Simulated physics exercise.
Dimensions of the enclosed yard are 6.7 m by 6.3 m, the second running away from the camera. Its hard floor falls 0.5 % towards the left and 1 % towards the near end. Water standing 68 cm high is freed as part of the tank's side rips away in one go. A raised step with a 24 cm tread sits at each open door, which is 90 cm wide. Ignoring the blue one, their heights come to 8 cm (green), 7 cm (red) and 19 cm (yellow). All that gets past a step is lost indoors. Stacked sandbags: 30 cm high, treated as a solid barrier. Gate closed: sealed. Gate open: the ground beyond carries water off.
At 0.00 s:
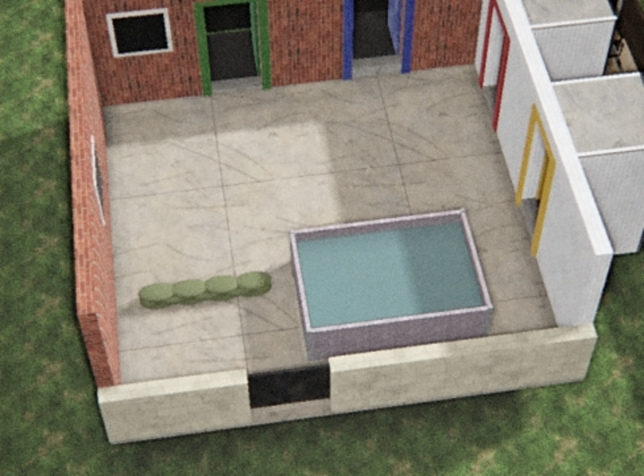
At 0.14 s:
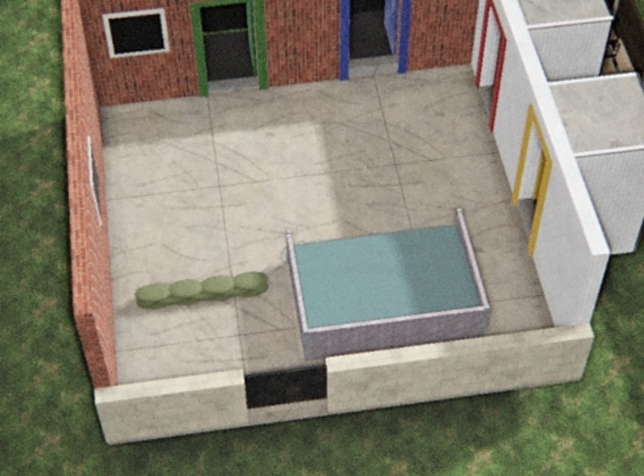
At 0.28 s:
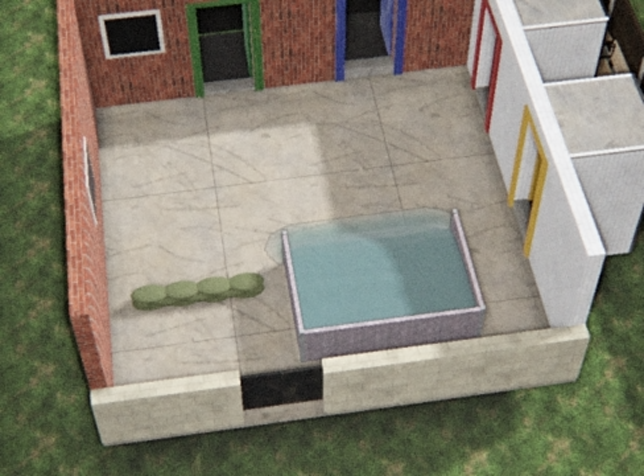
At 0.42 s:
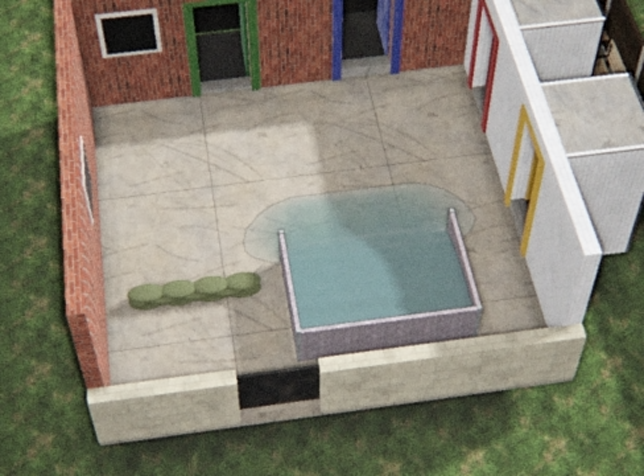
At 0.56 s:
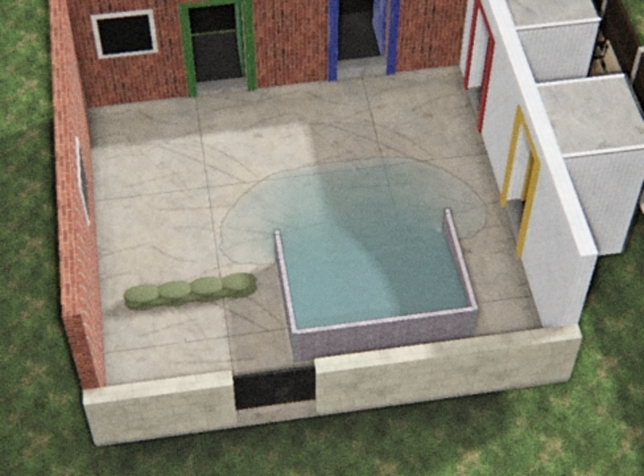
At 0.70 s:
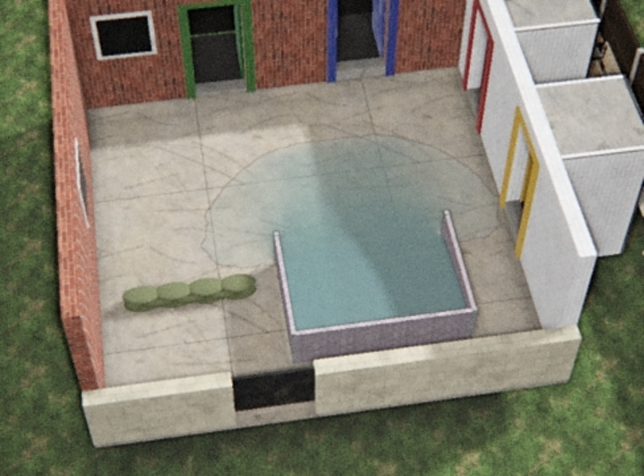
Water poured out of a raised rectangular tank in a walled yard after its far side vanished, spreading across the pale floor in a widening, rounded sheet toward the brick wall with green and blue doorways.
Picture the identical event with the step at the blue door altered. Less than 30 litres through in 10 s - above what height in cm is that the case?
Above about 25 cm.
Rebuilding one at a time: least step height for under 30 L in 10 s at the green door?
For green, a step near 17 cm.
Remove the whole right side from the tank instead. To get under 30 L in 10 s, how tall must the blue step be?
You'd want it roughly 12.0 centimetres tall.
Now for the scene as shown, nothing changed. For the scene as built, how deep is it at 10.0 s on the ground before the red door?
Roughly 2.0 cm deep.
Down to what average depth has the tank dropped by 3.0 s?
I'd put it at some 14 centimetres on average.
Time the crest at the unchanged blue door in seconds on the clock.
Roughly 2.0 s.
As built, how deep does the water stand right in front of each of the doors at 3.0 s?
Centimetres: Green = 20, red = 21, blue = 25, yellow = 2.
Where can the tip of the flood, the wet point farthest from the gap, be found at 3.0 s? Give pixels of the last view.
Lab note: Front tip approx. at (89, 116).
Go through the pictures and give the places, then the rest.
The first frame shows the tank at (388, 272) is whole and still, 68 cm deep; the blue door at (378, 34) is dry.
In the second frame, the gap is on the far side, the front 0.3 m out at a hidden place; the back of the tank holds 68 cm.
In the third frame, the gap is on the far side, the front 0.7 m out at (287, 230); the back of the tank holds 68 cm.
In the fourth frame, the front is at (290, 202), 1.2 m from the gap on the far side; 3.7 m2 of floor is wet, 66 cm left at the back.
In the fifth frame, the gap is on the far side, the front 1.9 m out at (309, 170); the back of the tank holds 58 cm.
In the sixth frame, water pours out on the far side and has run 2.4 m, to (296, 148); about 7 cm deep outside, 58 cm at the back; 1.5 m in a straight line remain to the blue door at (362, 37).
After 1.4 s water covers 50 % of the floor; 32 cm at the blue door, 1 litre in over its 22 cm step.
After 3.0 s water covers 60 % of the floor, deepest (36 cm) near (99, 115); 25 cm at the blue door, 48 litres in over its 22 cm step.
After 10.0 s water covers 95 % of the floor, deepest (16 cm) near (339, 388); 2 cm at the blue door, 53 litres in over its 22 cm step.
At the blue door as built, the water arrived by 1.1 s and peaked near 33 cm at 2.0 s.
With a step of 22.5 cm, 48 litres would have come in within the 10 s; with 30 cm, 5 litres. So under 30 litres takes about 25 cm.
